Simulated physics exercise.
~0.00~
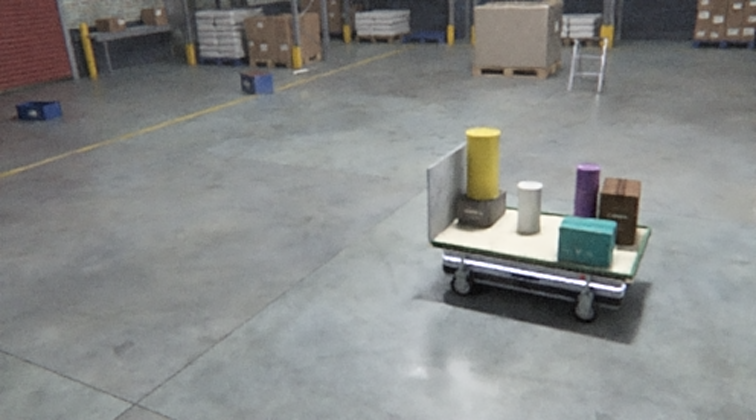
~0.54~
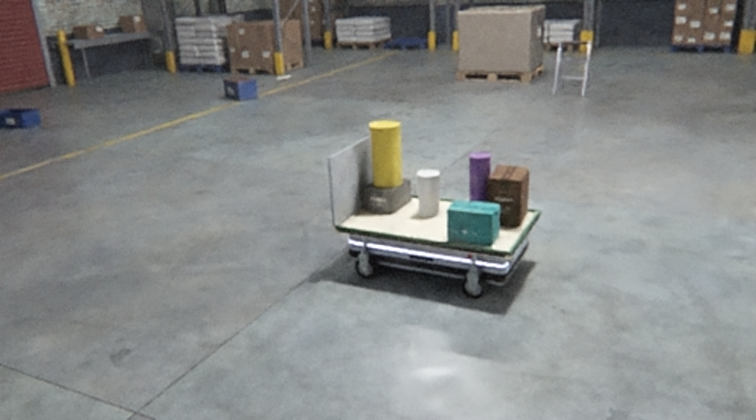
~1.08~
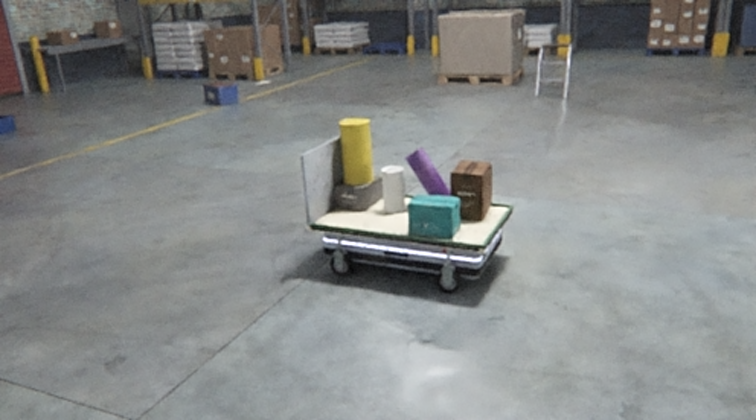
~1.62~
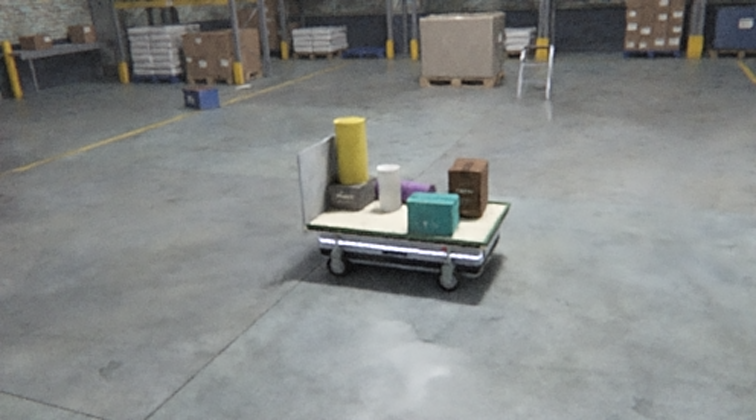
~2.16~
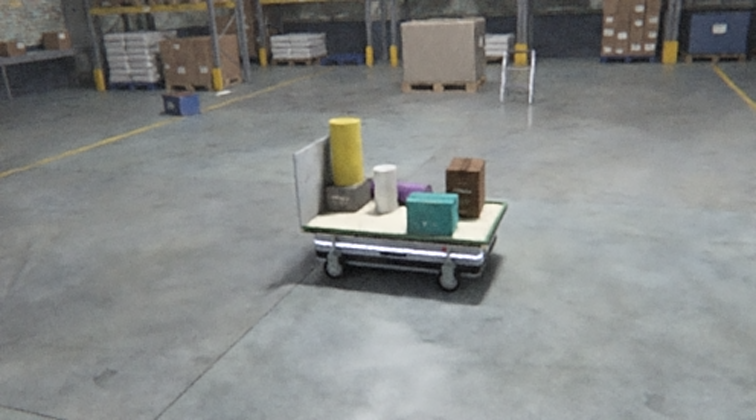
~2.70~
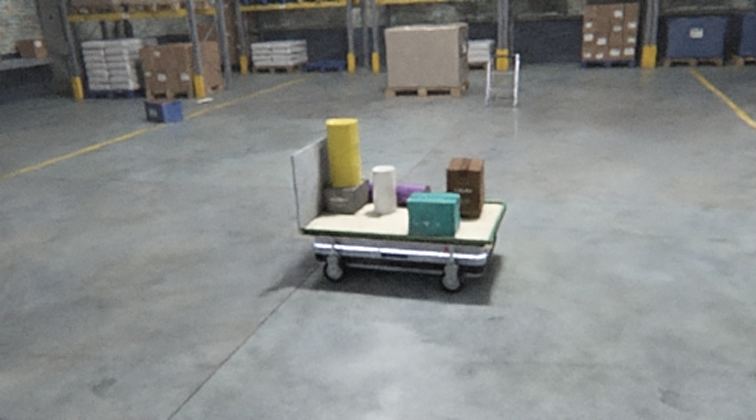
The clip opens on a flat cart rolling left across a grey warehouse floor, a tall board at its left end. On its deck stand a yellow canister on a grey parcel, a white canister, a purple canister, a turquoise parcel and an upright brown box. The cart slows to a stop, and the purple canister tips left, leaning beside the brown box. It then drops onto its side behind the white canister. The view keeps drifting gently around the halted cart. At the end the purple canister lies on the deck while everything else stays in place.
